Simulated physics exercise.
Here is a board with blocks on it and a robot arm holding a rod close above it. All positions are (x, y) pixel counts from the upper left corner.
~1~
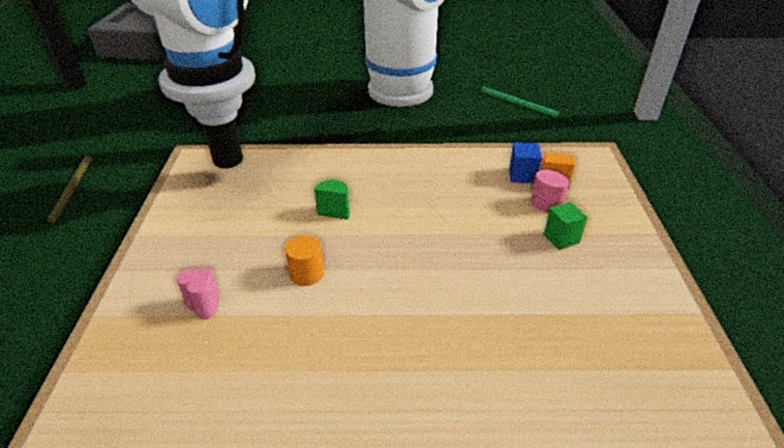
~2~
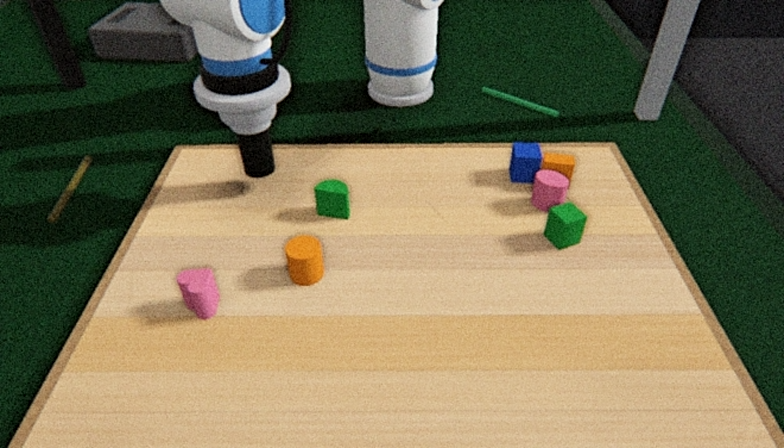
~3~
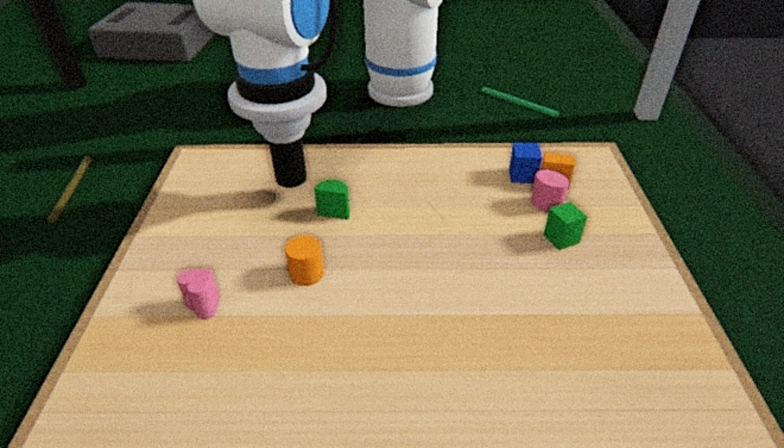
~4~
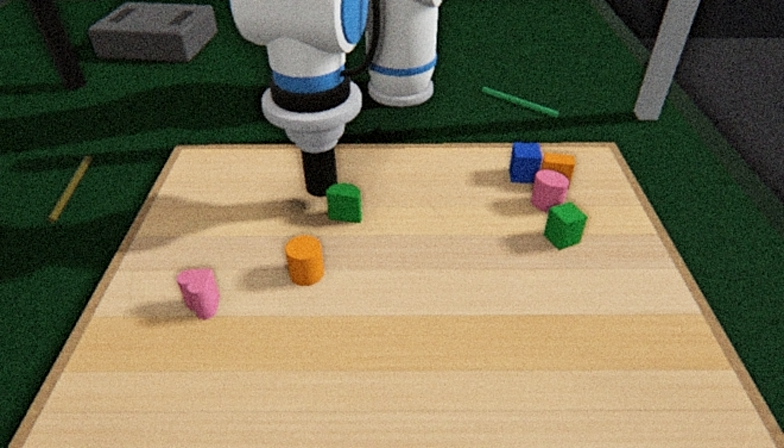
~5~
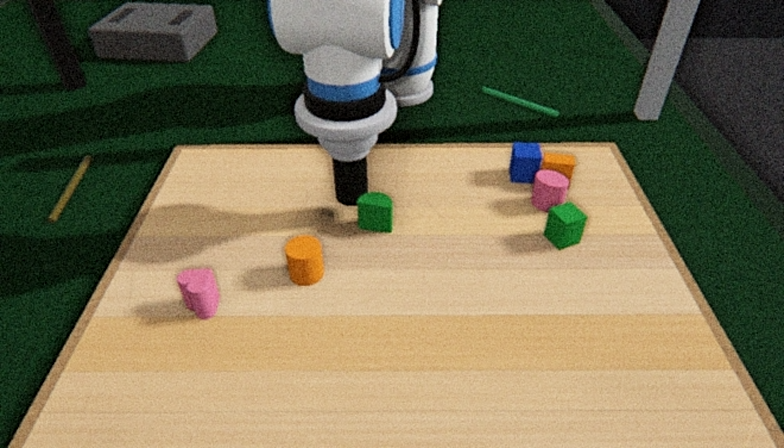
On a wooden board, a robot arm's black rod moves right and pushes a green block.
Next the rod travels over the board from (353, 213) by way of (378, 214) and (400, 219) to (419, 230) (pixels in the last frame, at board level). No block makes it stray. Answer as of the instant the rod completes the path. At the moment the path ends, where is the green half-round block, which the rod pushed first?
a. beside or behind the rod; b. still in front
b (still in front)
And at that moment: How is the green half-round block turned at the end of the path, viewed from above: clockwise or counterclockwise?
In a top view, it turns clockwise.
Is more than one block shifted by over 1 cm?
No, it doesn't check out.
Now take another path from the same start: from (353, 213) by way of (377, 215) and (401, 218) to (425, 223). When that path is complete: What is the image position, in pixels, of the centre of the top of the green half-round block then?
My prediction: (429, 219).
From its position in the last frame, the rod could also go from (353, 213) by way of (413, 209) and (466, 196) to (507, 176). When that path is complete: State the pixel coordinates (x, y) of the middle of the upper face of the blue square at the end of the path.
Its top centre lands on (539, 145).
The first path, step by step. Halfway along, rod at (390, 199); green half-round block at (406, 207), turned 40° clockwise.
At the end, rod at (420, 213); green half-round block at (432, 226), turned 65° clockwise.
